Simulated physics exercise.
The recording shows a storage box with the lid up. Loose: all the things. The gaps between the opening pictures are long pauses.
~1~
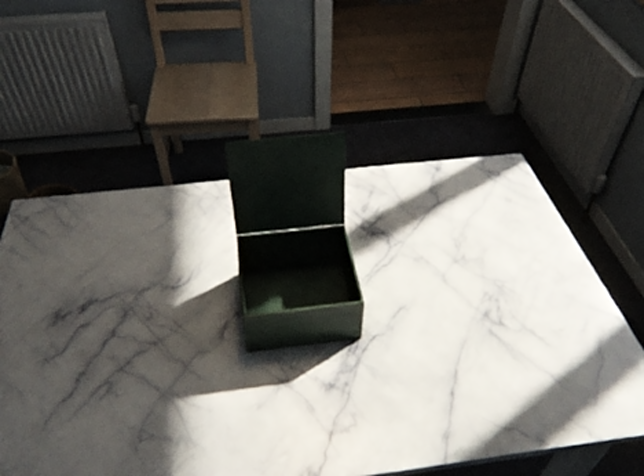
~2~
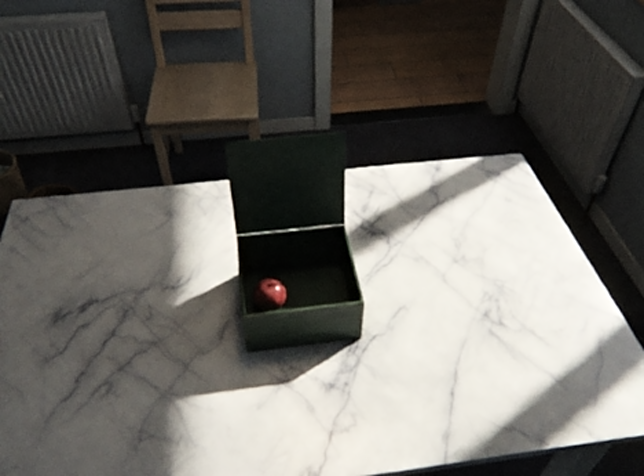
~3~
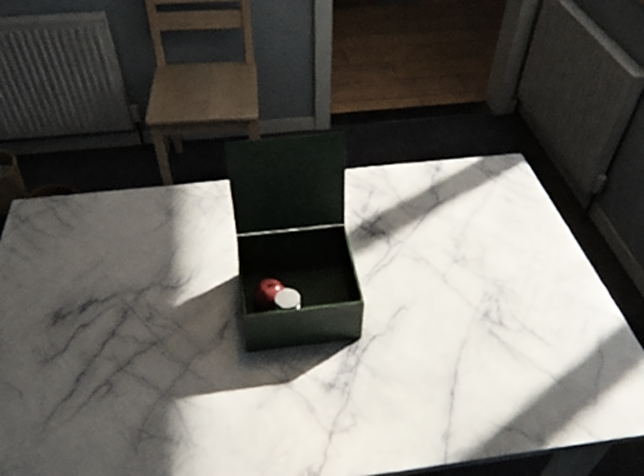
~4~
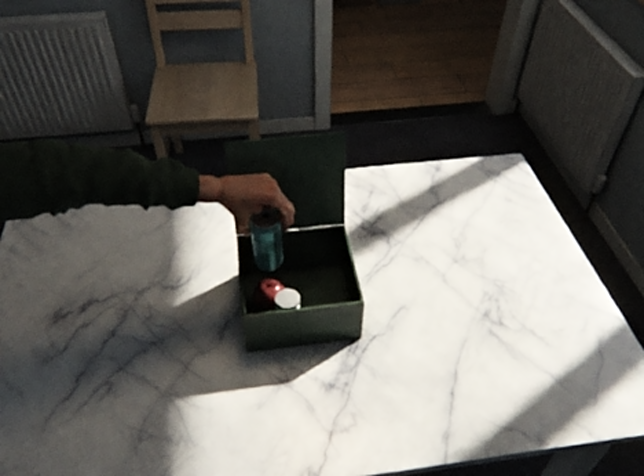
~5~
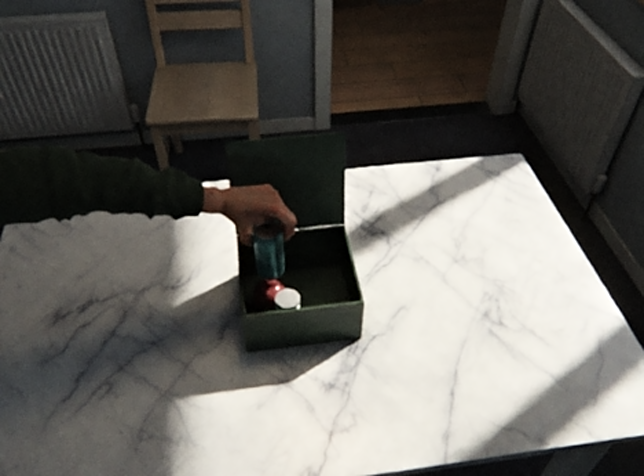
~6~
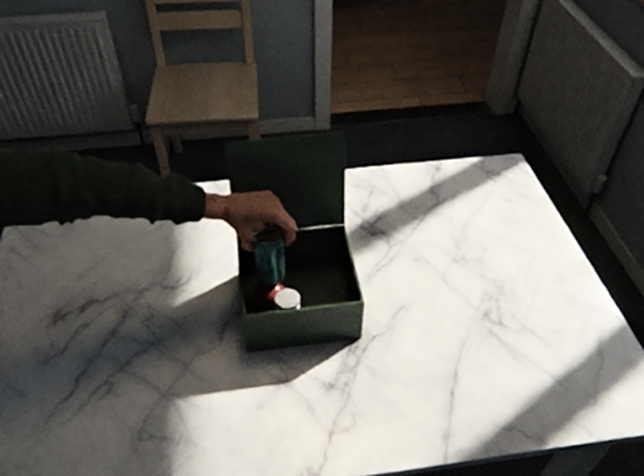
The clip opens on an open dark green box, empty on a marble table. A red apple appears inside, then a small white-topped object beside it. An arm reaches in from the left holding a turquoise can and lowers it into the box, the hand still on it.
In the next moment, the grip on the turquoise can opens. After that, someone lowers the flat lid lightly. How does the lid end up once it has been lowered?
Lies on the rim.
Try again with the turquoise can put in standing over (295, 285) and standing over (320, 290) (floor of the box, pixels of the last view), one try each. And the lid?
Try one: Lid left up; try two: Lid left up.
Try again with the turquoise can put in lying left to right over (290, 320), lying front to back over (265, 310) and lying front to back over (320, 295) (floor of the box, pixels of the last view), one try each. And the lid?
Going in order, the lid is left partly open, then comes down all the way, then comes down all the way.
Then, 0.90 s on from there, lid starting down; turquoise can on its side near (296, 280); red apple shifted about its own width.
Then, 1.70 s on from there, lid 47° above the rim; turquoise can on its side near (295, 280); red apple shifted about its own width.
In the end, lid shut; toppled in the box, turquoise can; moved from the start, red apple; white shaker unmoved. At the end, from the last picture's camera, turquoise can near (295, 280).
